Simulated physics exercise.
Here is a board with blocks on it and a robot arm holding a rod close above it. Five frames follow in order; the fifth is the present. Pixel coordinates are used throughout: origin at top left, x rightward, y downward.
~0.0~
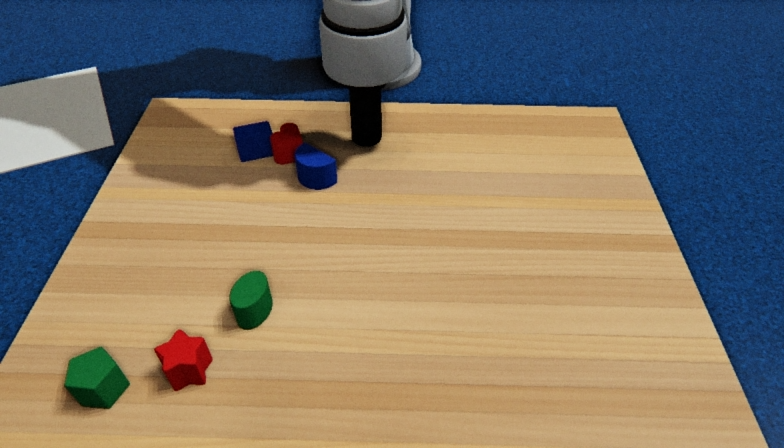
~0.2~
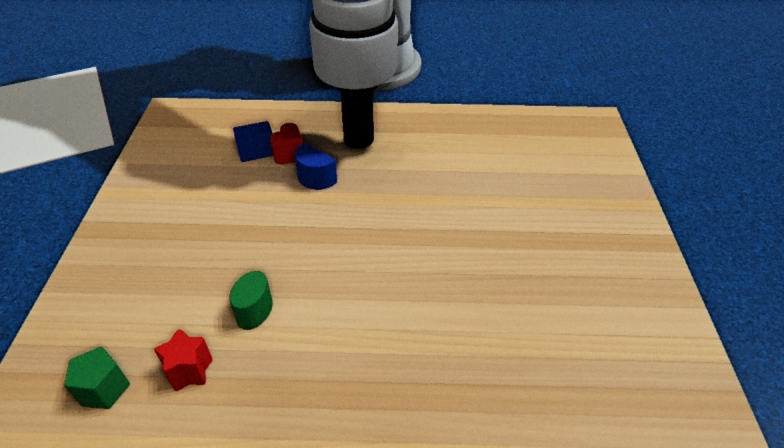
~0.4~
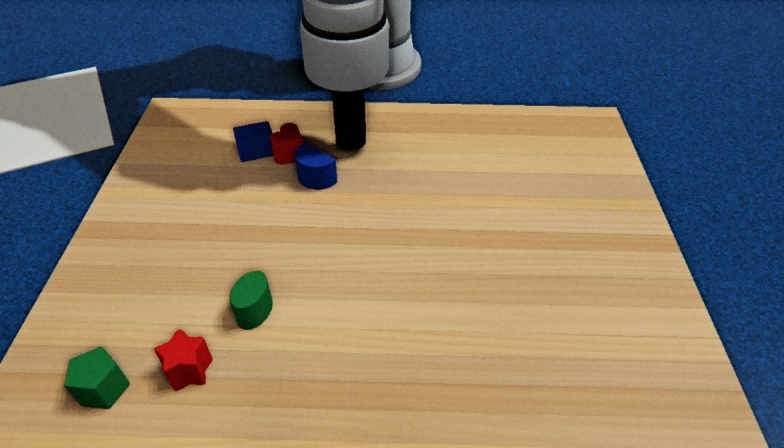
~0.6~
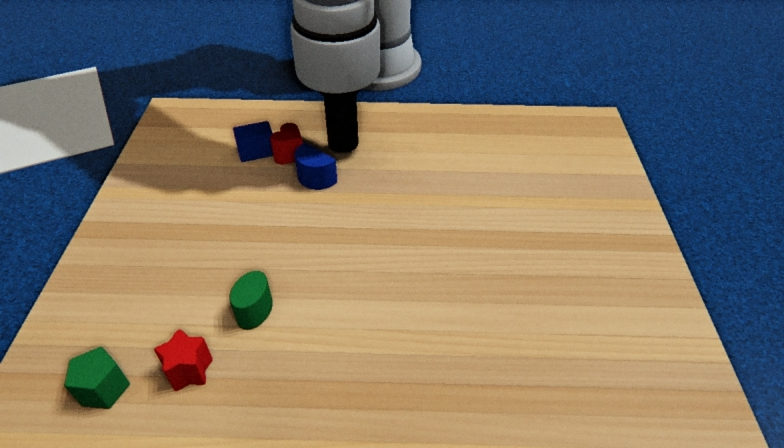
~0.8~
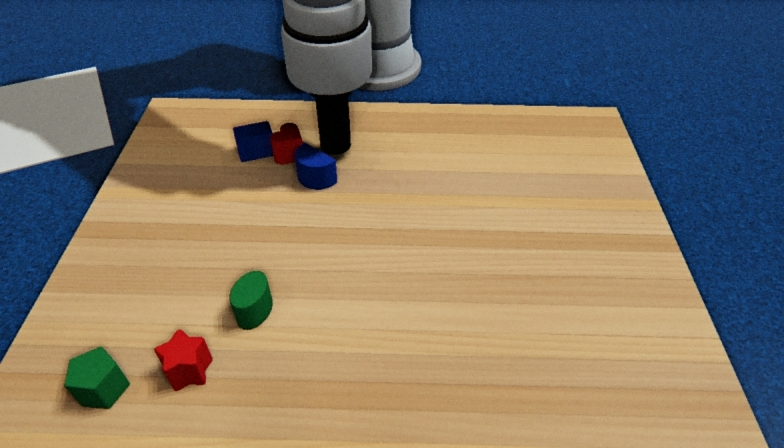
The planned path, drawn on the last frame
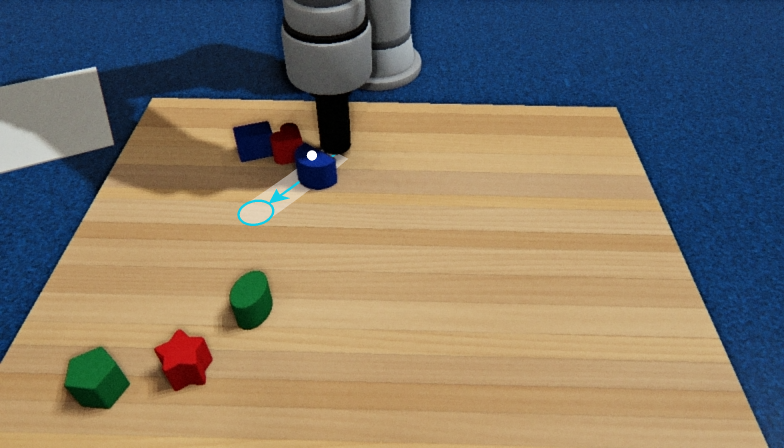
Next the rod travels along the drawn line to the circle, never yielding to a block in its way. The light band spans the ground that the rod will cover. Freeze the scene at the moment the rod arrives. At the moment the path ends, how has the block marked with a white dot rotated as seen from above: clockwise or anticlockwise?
Viewed from overhead, the block marked with a white dot winds up turned anticlockwise.
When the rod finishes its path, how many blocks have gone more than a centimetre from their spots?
The push moves one block more than 1 cm.
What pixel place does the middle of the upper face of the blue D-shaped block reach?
My best guess is (290, 191).
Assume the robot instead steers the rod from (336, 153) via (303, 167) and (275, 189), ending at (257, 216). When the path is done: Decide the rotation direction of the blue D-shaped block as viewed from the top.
Against the clock.
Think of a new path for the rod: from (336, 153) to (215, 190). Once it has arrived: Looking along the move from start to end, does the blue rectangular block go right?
Answer: Yes.
Drawn move, from (336, 153) directly to (256, 213); the dot is on the blue D-shaped block.
The first path, step by step. One third of the way, rod at (312, 164); blue D-shaped block at (304, 167), turned 35° anticlockwise.
Two thirds of the way, rod at (284, 184); blue D-shaped block at (291, 187), turned 70° anticlockwise.
At the end, rod at (254, 205); red heart block still; blue D-shaped block at (290, 191), turned 85° anticlockwise.
